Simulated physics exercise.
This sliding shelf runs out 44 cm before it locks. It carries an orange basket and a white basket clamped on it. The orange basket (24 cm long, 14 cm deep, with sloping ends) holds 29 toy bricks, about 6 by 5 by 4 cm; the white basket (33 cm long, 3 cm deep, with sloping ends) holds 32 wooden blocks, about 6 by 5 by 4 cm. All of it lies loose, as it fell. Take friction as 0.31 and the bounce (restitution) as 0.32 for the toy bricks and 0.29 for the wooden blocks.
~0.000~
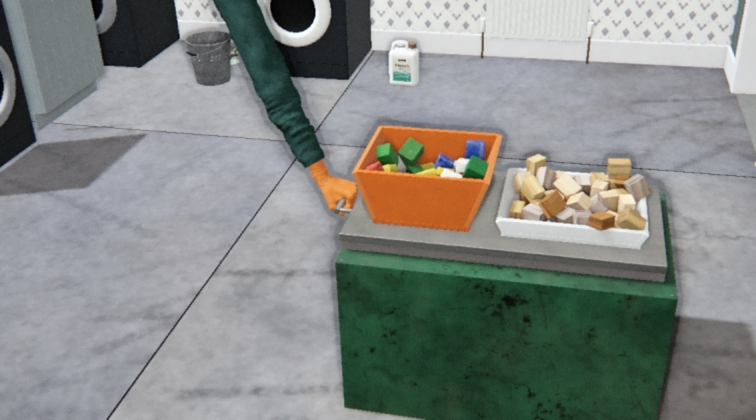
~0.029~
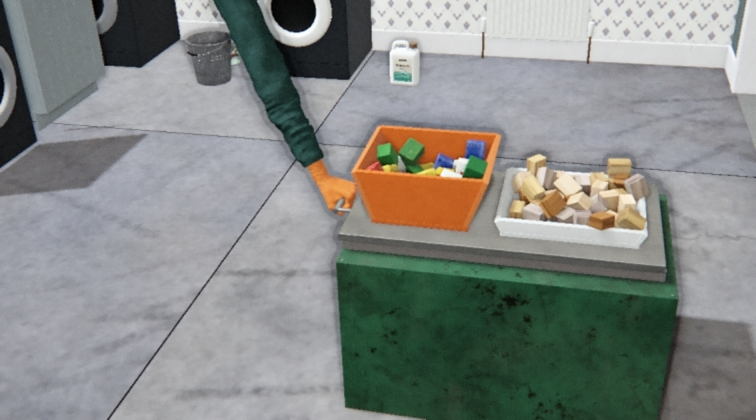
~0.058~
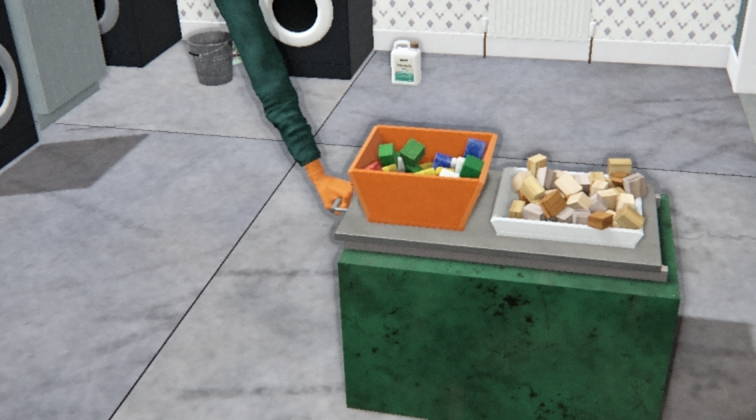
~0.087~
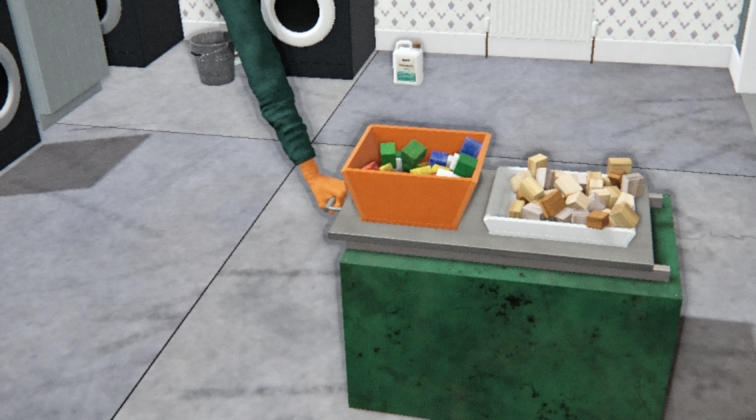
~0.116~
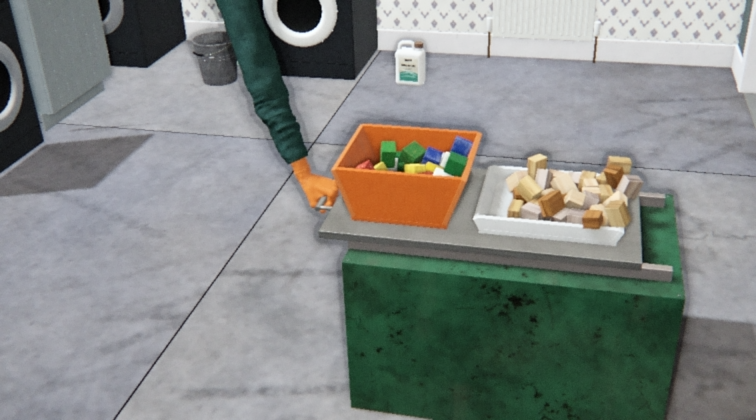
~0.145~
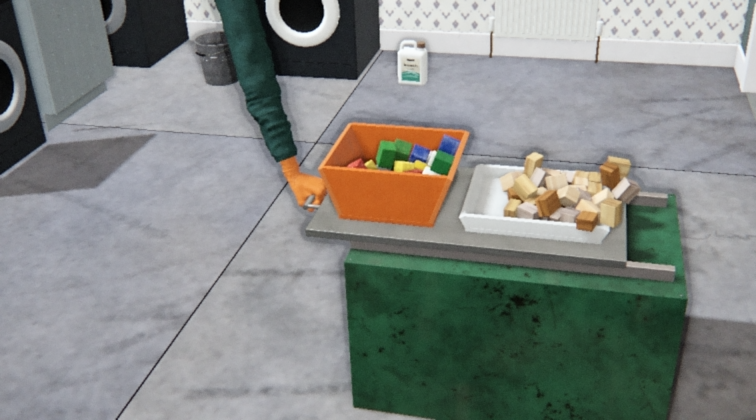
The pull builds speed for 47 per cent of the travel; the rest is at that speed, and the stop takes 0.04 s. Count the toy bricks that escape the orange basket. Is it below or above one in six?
The orange basket loses less than a sixth of its toy bricks.
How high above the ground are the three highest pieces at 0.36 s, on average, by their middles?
About 74 cm.
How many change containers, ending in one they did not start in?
Roughly 4.
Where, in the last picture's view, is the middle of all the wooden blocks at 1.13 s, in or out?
At about (404, 184).
After 0.28 s, end of travel.
After 0.36 s, orange basket 29 in, 0 out and white basket 26 in, 6 out.
After 0.48 s, orange basket 29 in, 0 out and white basket 22 in, 10 out.
After 0.70 s, orange basket 28 in, 1 out and white basket 20 in, 12 out.
Outcome (at 1.13 s), orange basket 28 in, 1 out and white basket 20 in, 12 out. Asked share, 1 of 29, 3 per cent.
